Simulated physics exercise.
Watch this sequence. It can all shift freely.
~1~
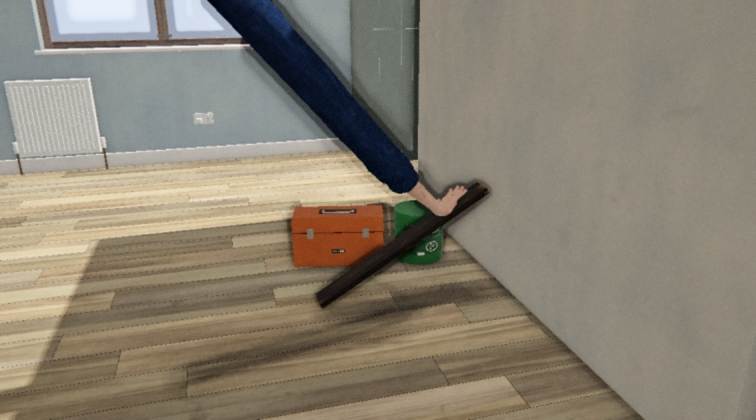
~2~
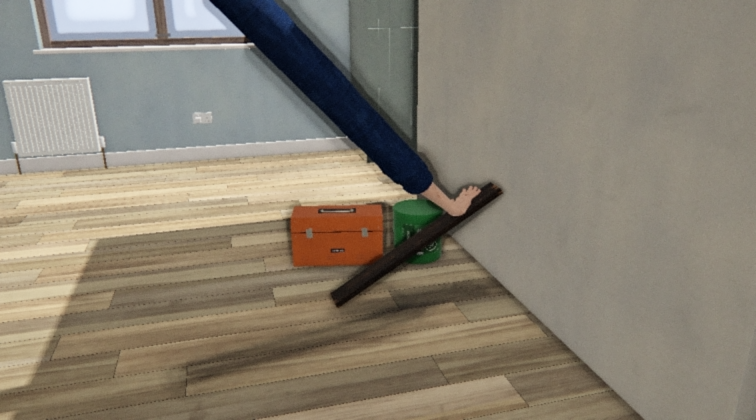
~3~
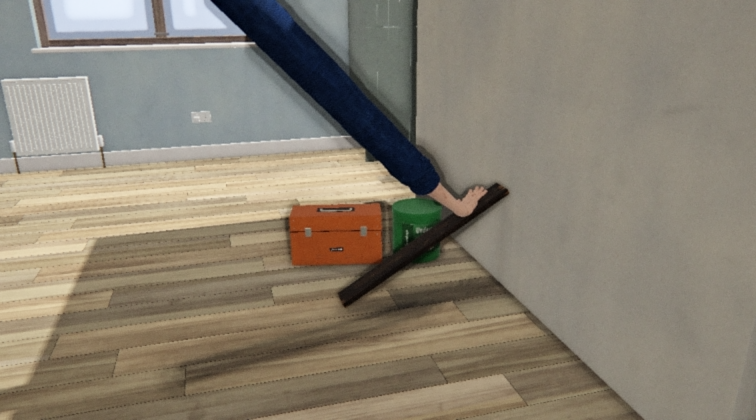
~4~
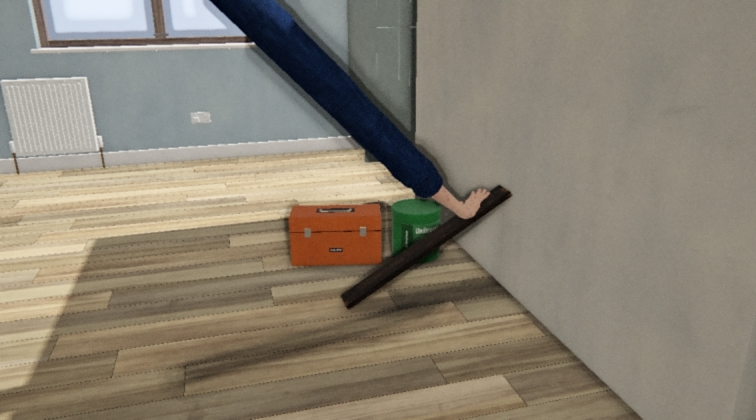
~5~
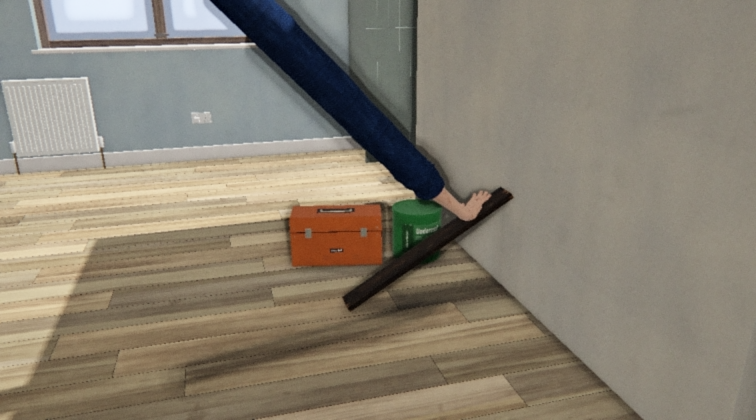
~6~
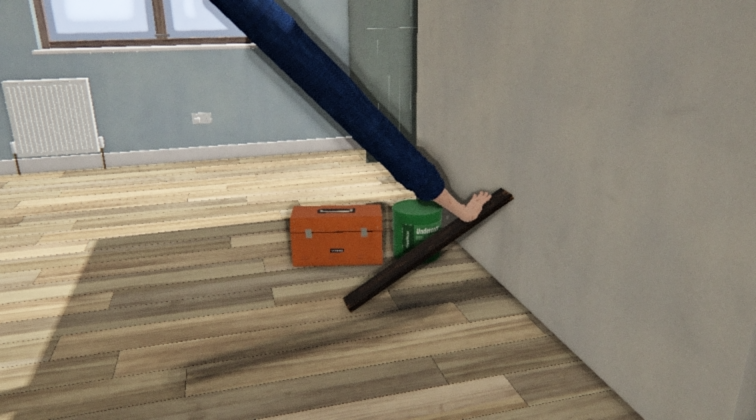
A hand on a blue-sleeved arm moves a dark plank slightly to the right, toward a grey wall, then keeps it slanted and nearly still in front of a green pail, beside an orange toolbox on the wooden floor.
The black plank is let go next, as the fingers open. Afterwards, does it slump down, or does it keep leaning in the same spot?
It skids down.
Then, 0.30 s on from there, black plank leaning 6° more than when let go near (423, 258).
Then, 0.40 s on from there, black plank leaning 16° more than when let go near (418, 273).
Then, 0.50 s on from there, black plank leaning 31° more than when let go near (414, 297).
Then, 0.60 s on from there, black plank leaning 29° more than when let go near (414, 290).
In the end, moved from the start, black plank; the other 2 unmoved. At the end, from the last picture's camera, black plank near (414, 296). The plank slips out.
